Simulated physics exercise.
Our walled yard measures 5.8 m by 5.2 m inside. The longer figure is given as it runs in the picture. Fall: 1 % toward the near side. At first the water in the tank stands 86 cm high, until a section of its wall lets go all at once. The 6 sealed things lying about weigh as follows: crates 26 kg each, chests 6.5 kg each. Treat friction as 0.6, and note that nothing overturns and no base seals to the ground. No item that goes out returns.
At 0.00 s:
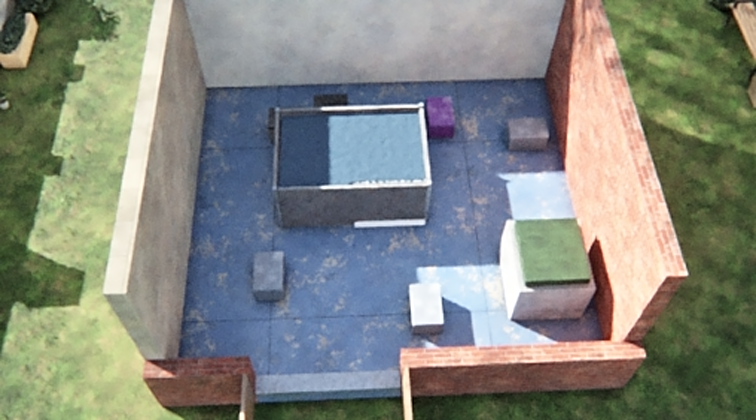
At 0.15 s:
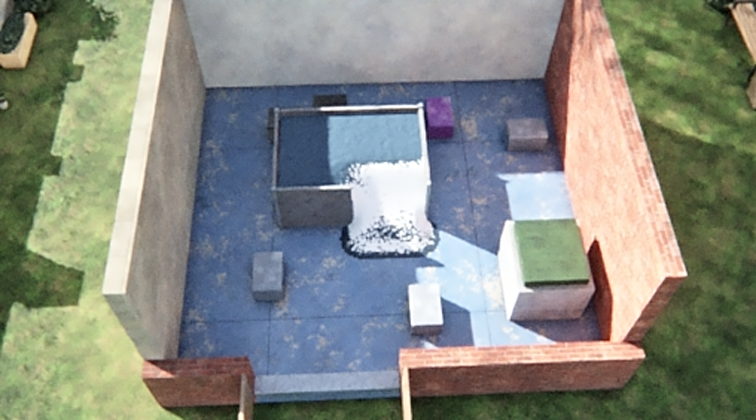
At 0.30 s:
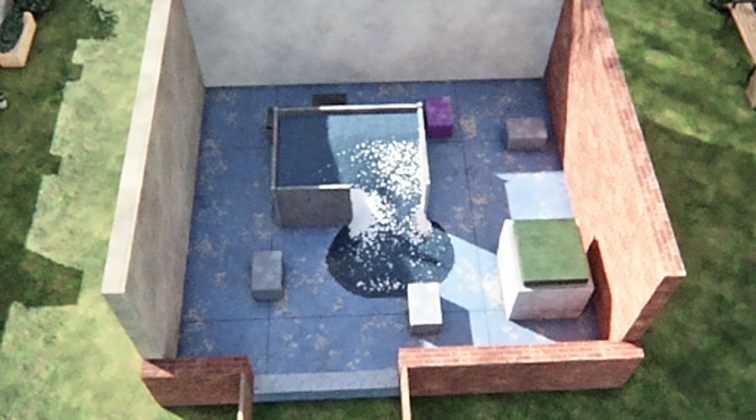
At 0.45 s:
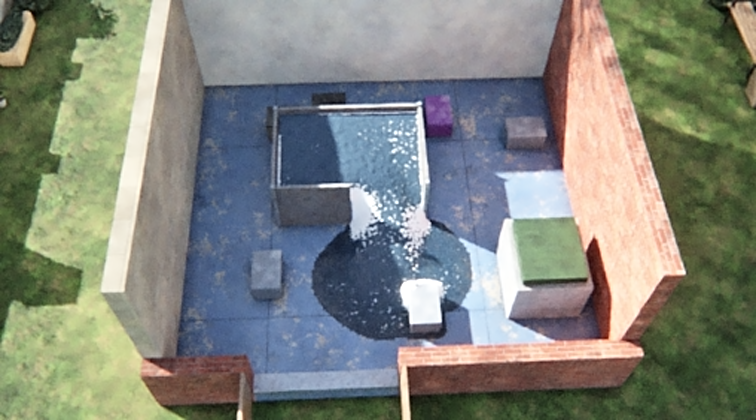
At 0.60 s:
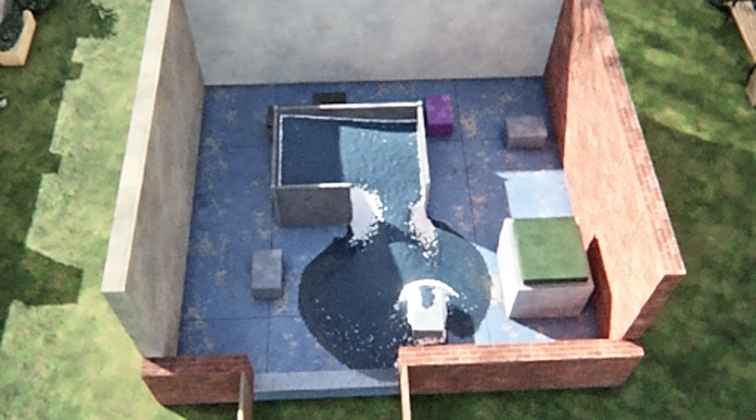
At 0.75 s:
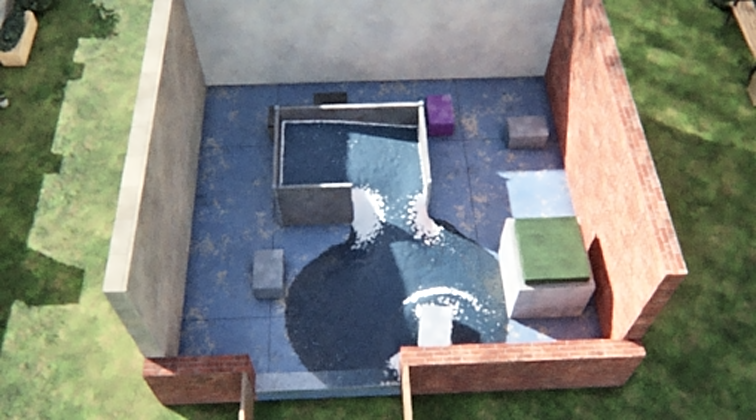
A walled yard with a blue floor, pale walls at the left and back and brick at the right and front, is seen from high above by a still camera. A grey tank of water stands near the middle, with a purple crate behind its right side, small grey blocks around and a green-topped white box at right. Water bursts from the tank's front, spreads in a dark, widening pool and foams around the front block, which shifts slightly.
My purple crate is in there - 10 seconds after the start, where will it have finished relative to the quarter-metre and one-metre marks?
It will hold steady.
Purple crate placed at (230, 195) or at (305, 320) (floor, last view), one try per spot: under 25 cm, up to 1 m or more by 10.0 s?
From the first spot it does not really budge, and from the second it does not really budge.
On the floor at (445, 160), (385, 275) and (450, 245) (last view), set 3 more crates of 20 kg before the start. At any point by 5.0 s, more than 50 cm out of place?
First inside the limit, then outside the limit, then outside the limit.
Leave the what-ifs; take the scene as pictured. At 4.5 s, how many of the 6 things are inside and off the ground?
At that time the total is 1.
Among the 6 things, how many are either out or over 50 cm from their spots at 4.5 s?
1.
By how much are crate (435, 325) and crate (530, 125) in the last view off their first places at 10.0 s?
100 cm and 30 cm, respectively.
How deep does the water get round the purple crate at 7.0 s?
4 cm, roughly.
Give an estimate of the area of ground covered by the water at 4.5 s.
Somewhere about 19 m2, give or take.
After 2.0 s the purple crate is near (440, 109), 0.0 m from its start, aground; 0 of 6 are out; 1 afloat.
After 4.5 s the purple crate is near (440, 109), 0.0 m from its start, aground; 0 of 6 are out; 1 afloat.
After 7.0 s the purple crate is near (440, 109), 0.0 m from its start, aground; 0 of 6 are out; 1 afloat.
After 10.0 s the purple crate is near (440, 109), 0.0 m from its start, aground; 0 of 6 are out; 2 afloat.
